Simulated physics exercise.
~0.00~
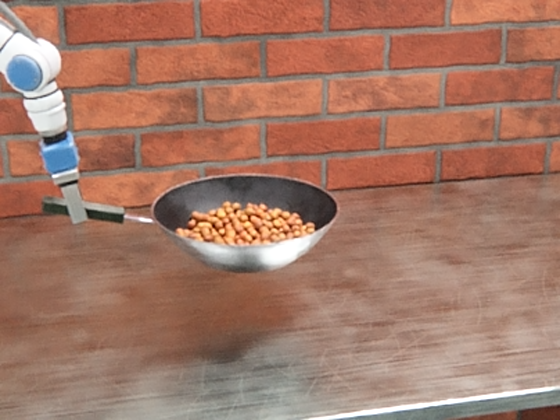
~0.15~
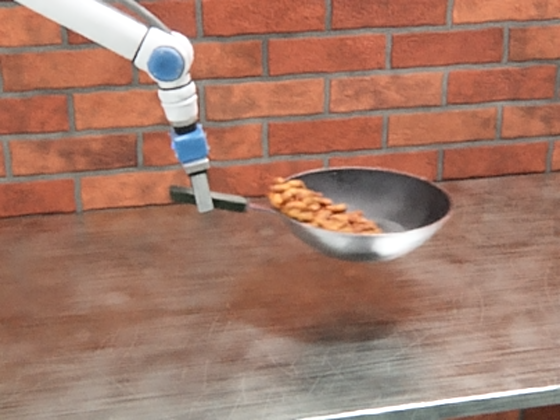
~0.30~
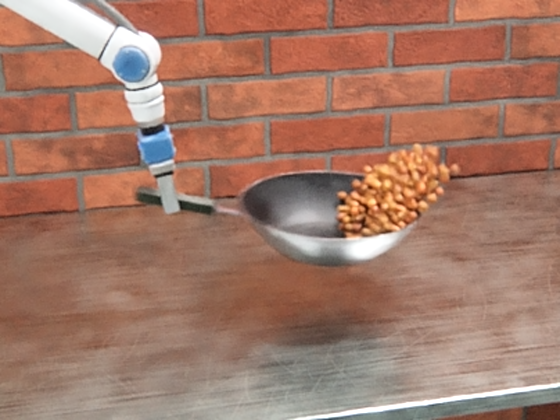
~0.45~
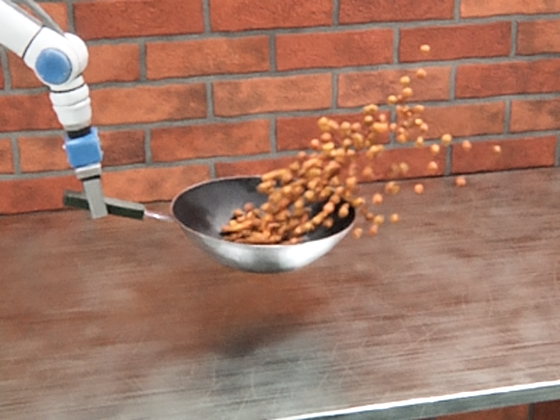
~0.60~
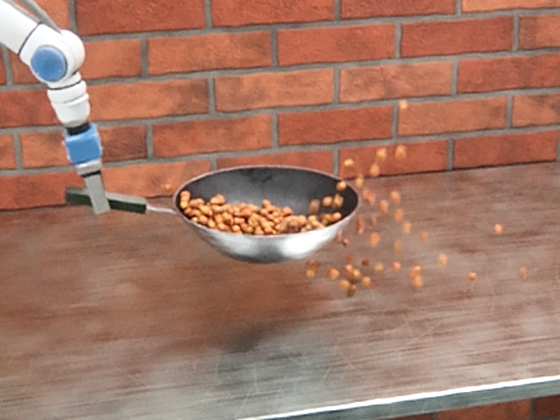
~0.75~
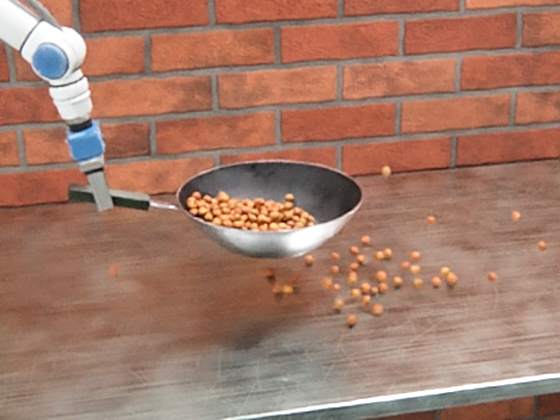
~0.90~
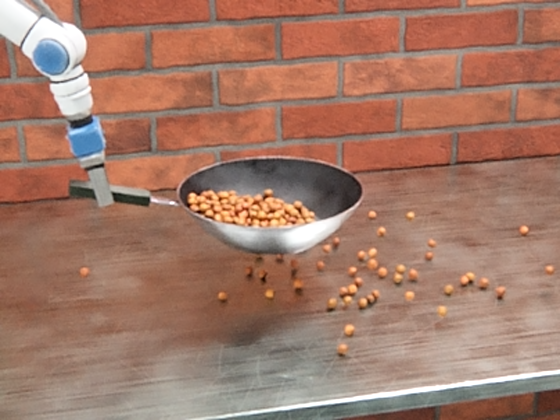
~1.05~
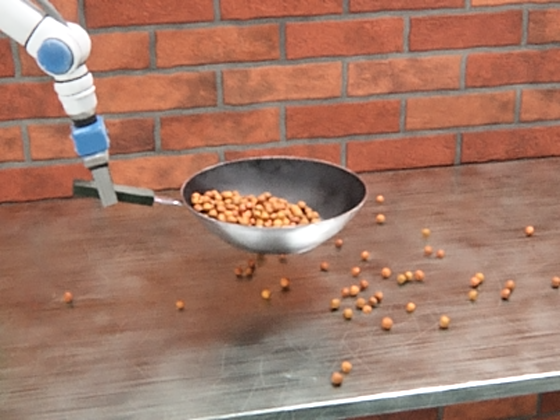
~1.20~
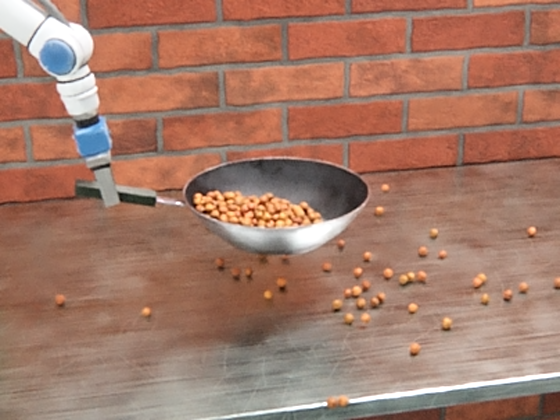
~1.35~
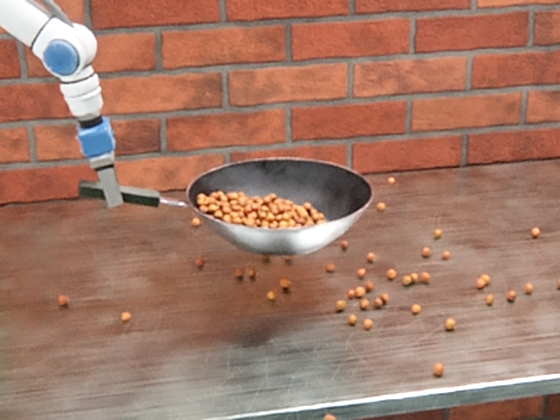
At the start, a white and blue robot arm holds a wok of hazelnuts by its handle above a brown table, in front of a red brick wall. The arm pushes the wok to the right, and the nuts bunch up against the side nearest the arm. It then pulls the wok back left while the nuts surge up the far side and fly out in a broad spray. Many drop back into the wok, but others fall past the right rim and scatter across the table. A few roll to the front edge as the wok hovers nearly still, with most nuts still inside.
